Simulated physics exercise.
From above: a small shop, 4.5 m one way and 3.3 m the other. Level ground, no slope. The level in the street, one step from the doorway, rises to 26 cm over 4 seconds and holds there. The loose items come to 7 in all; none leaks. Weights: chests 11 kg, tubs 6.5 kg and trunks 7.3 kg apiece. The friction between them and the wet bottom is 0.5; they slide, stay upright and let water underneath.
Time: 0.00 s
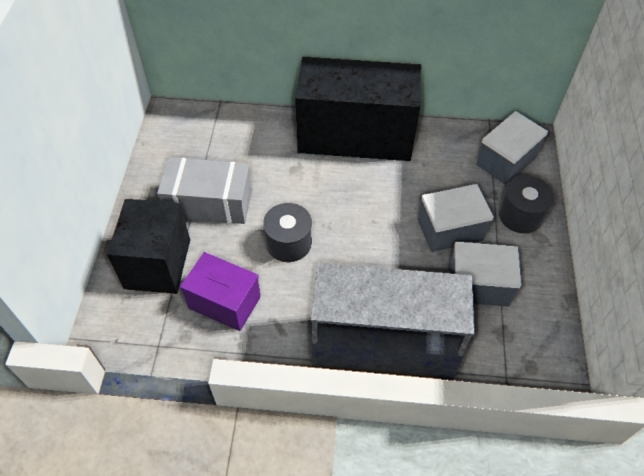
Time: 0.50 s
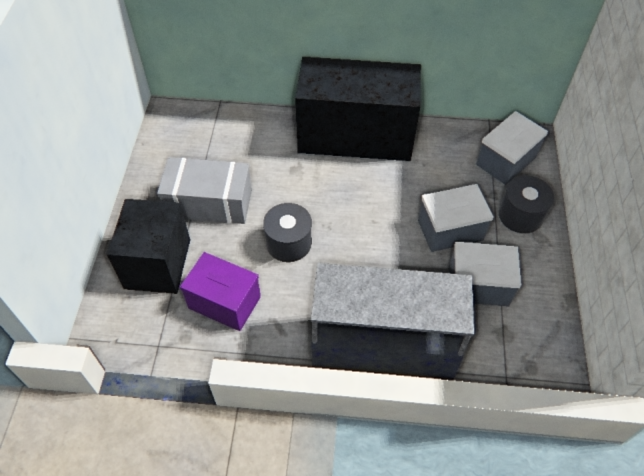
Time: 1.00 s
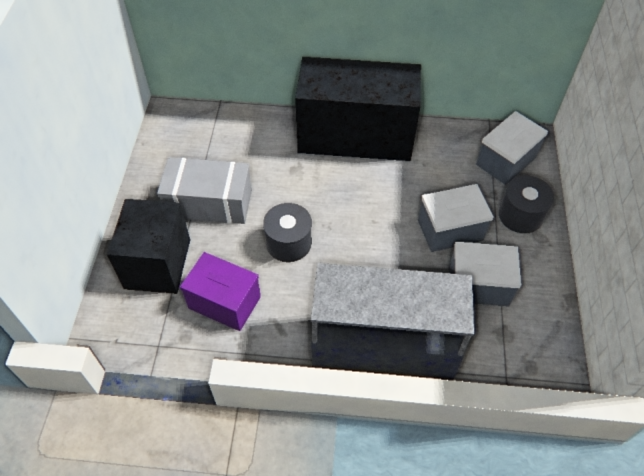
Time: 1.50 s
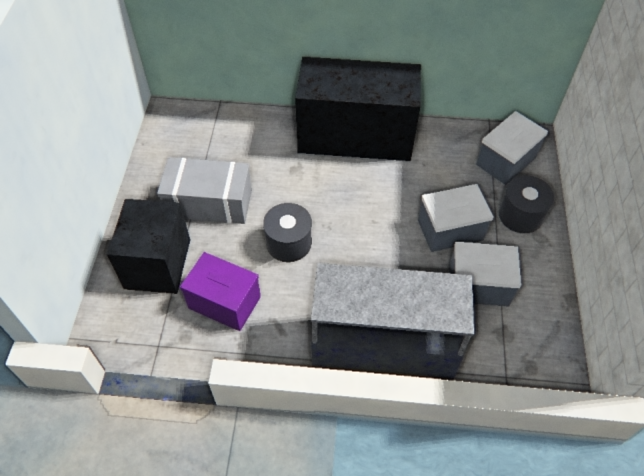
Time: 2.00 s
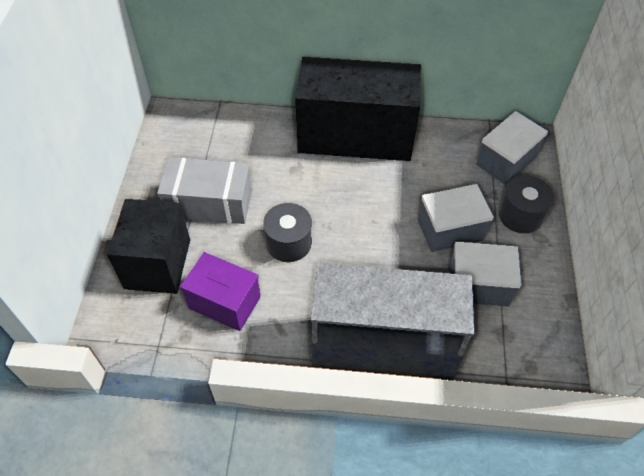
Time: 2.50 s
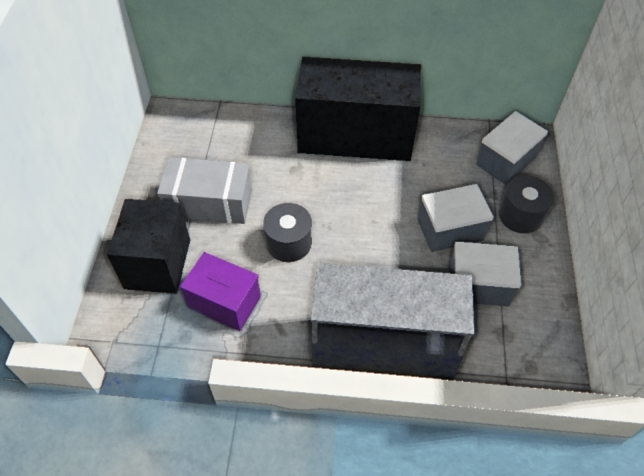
A small shop with a level grey floor and a green back wall is seen from above through a still camera. A black block stands at the back, a dark box, striped grey trunk and purple chest sit left, a dark round tub near the middle, a speckled counter in front, and grey boxes with another tub right. Bluish water spreads along the street and slightly through the doorway, while the objects stay put.
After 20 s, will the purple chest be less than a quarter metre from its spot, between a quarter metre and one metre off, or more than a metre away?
Final distance: Above a metre.
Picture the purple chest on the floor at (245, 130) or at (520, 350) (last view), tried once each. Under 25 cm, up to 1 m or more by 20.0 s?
Respectively, it ends up distant and ends up distant.
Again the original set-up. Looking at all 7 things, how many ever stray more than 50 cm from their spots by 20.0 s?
All told, that gives 7.
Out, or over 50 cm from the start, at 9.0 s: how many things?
The number comes to 3.
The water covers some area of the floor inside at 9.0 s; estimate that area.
I'd estimate close to 13 m2.
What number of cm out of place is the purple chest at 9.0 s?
About 350 cm by then.
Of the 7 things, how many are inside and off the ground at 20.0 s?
At that point I count 7.
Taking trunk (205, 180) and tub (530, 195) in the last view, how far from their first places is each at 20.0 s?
In turn: 200 cm, 150 cm.
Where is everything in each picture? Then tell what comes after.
The purple chest at (219, 281) rests on the ground; 0.0 m2 under water; 0 of 7 have shifted, in the first frame.
The purple chest at (219, 281) rests on the ground; water covers 0.0 m2; 0 of 7 have shifted, in the second frame.
The purple chest at (219, 281) rests on the ground; 0.0 m2 under water; 0 of 7 have shifted, in the third frame.
The purple chest at (219, 281) rests on the ground; 0.0 m2 under water; 0 of 7 have shifted, in the fourth frame.
The purple chest at (219, 281) rests on the ground; water covers 0.1 m2; 0 of 7 have shifted, in the fifth frame.
The purple chest at (219, 281) rests on the ground; water covers 0.6 m2; 0 of 7 have shifted, in the sixth frame.
After 4.0 s the purple chest is near (269, 233), 0.6 m from its start, aground; 0 afloat.
After 9.0 s the purple chest is near (545, 163), 3.3 m from its start, afloat; 6 afloat.
After 16.0 s the purple chest is near (531, 289), 2.6 m from its start, afloat; 7 afloat.
After 20.0 s the purple chest is near (378, 208), 1.5 m from its start, afloat; 7 afloat.
